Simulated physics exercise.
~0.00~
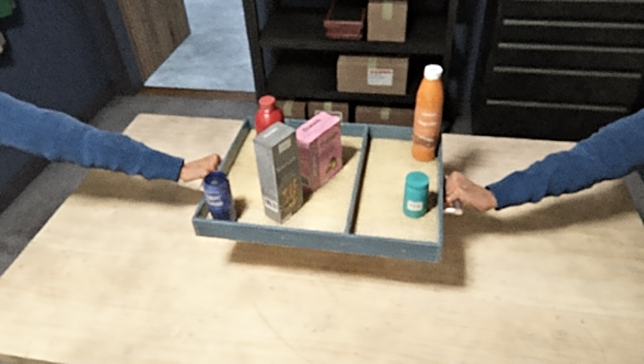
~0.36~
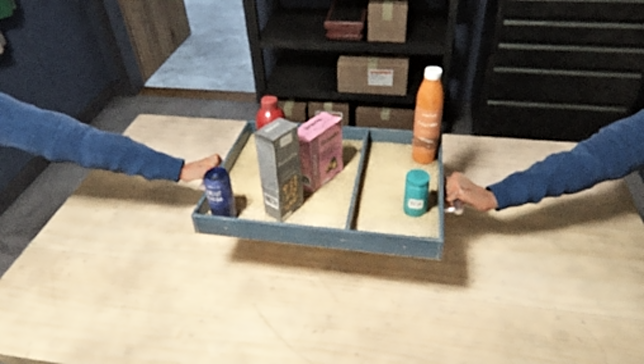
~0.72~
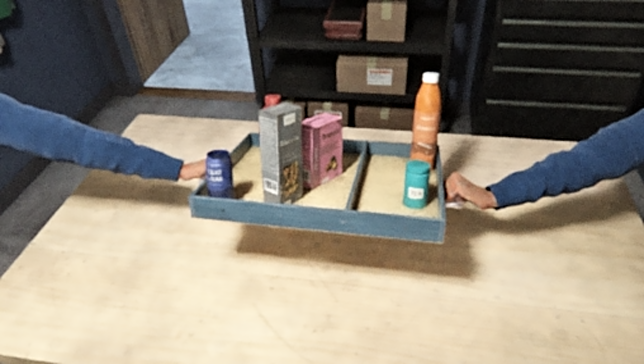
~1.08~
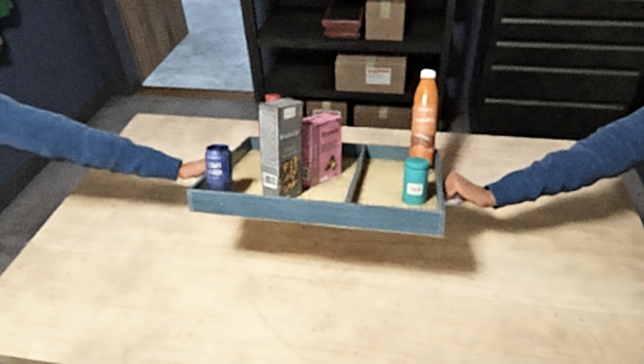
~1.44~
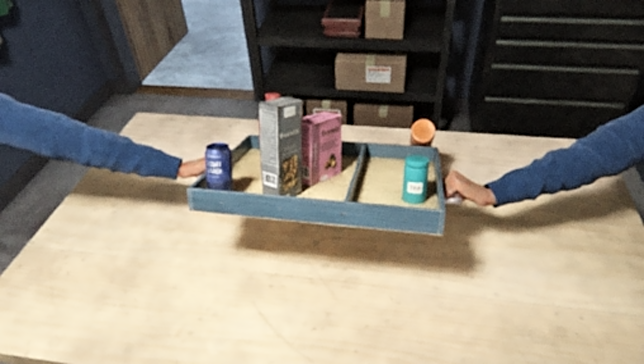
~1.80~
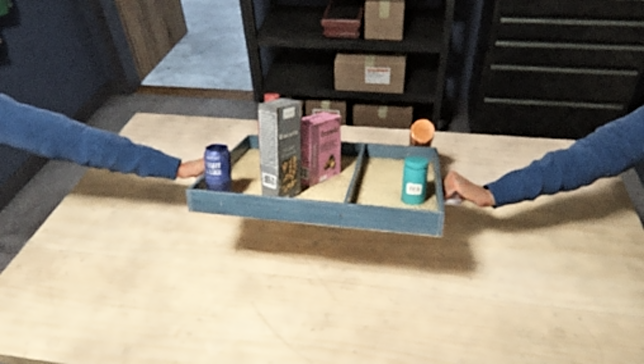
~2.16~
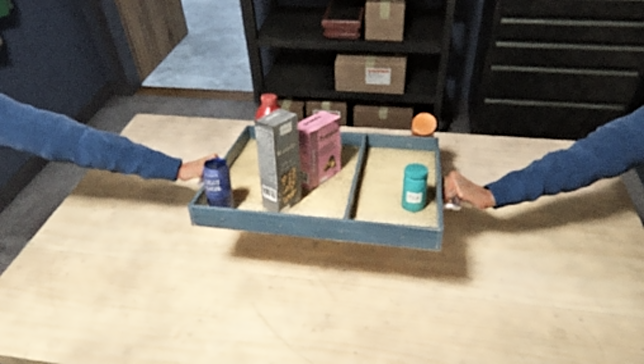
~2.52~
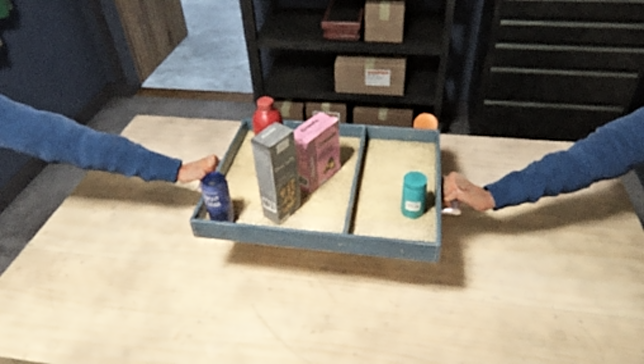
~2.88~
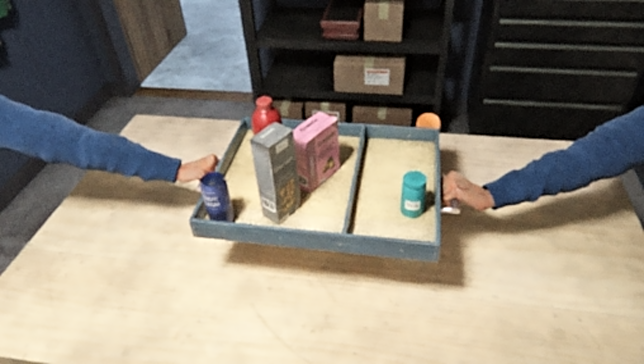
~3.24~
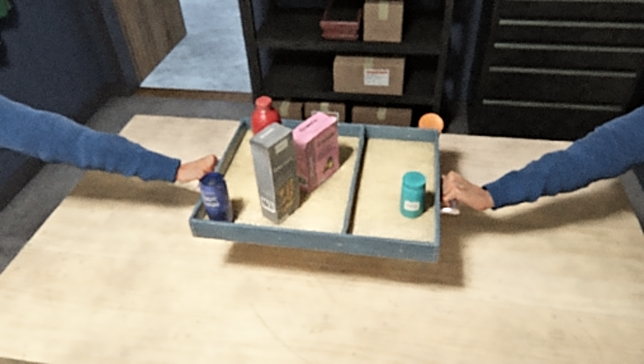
An orange bottle toppled off the far right edge of a tray as two hands dipped its far side, then levelled it again; the blue can, grey carton, pink packet, red bottle and turquoise shaker all stayed standing on it.
